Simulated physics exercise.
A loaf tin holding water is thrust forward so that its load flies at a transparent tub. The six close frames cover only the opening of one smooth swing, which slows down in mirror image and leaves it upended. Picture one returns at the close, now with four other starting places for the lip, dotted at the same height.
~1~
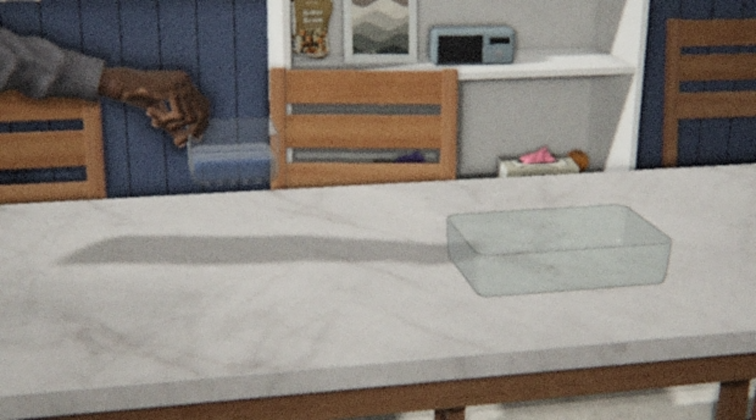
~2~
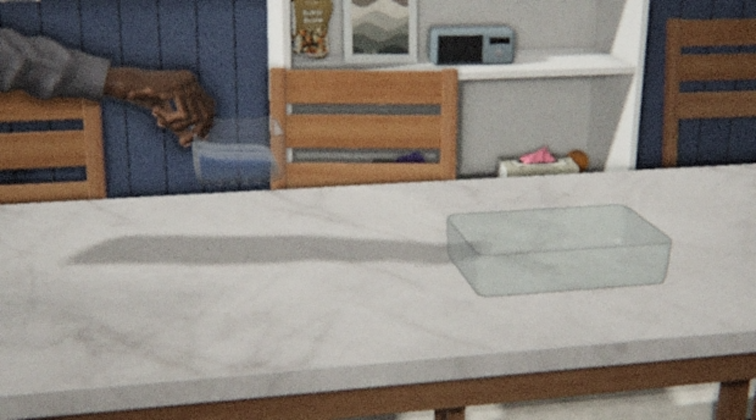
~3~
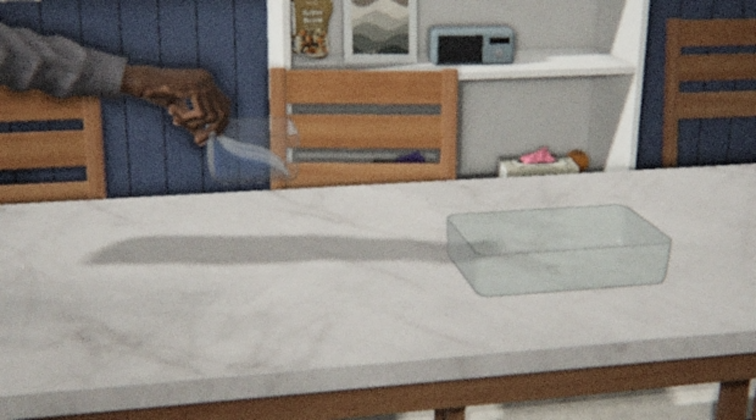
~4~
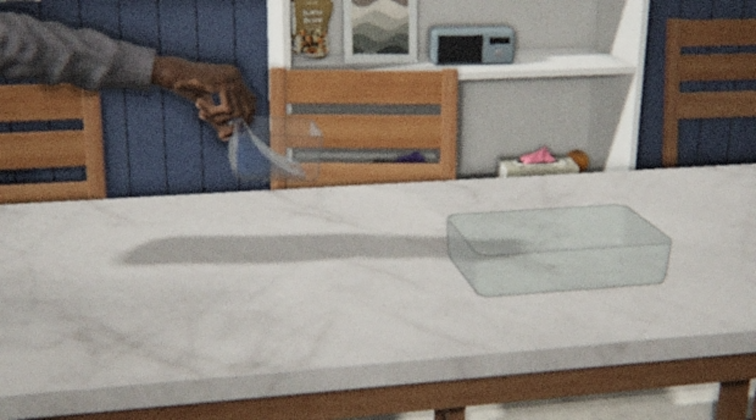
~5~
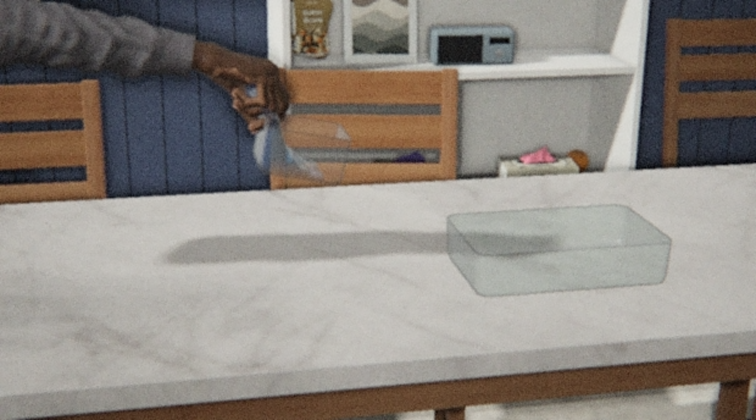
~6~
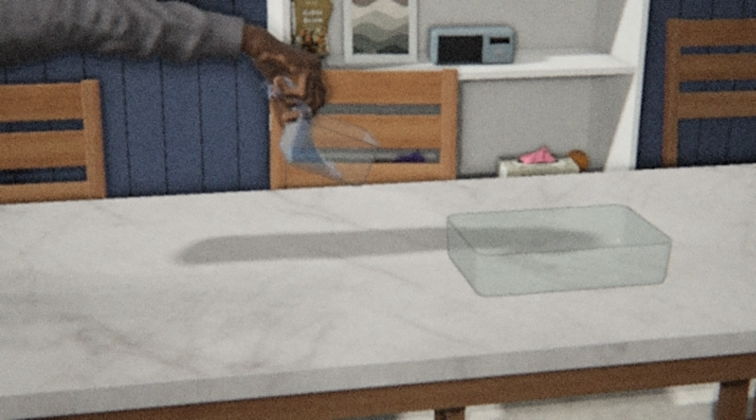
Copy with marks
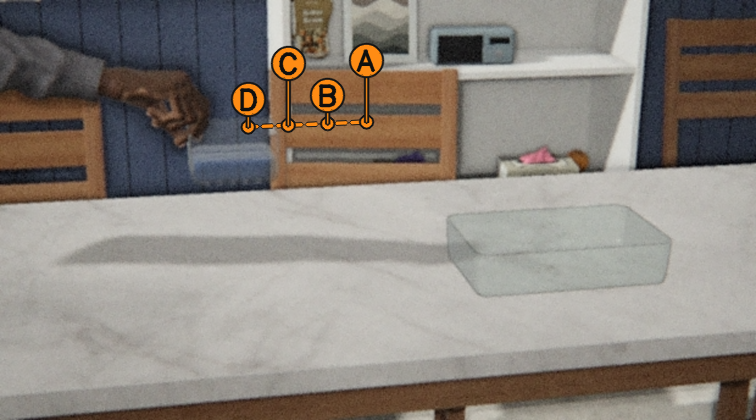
Above a marble table, a hand moves a clear container of water rightward and tilts it.
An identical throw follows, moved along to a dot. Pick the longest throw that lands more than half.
Choose D.
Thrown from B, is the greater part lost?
No, that is safe.
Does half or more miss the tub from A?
No, not at all.
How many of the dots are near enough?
All of them.
In orange, A at (366, 122); B at (327, 123); C at (288, 125); D at (248, 127).
If A is chosen, about 74 % lands in the tub, 4 % falls short and 23 % goes beside or beyond.
If B is chosen, about 68 % lands in the tub, 8 % falls short and 24 % goes beside or beyond.
If C is chosen, about 69 % lands in the tub, 12 % falls short and 19 % goes beside or beyond.
If D is chosen, about 64 % lands in the tub, 23 % falls short and 13 % goes beside or beyond.
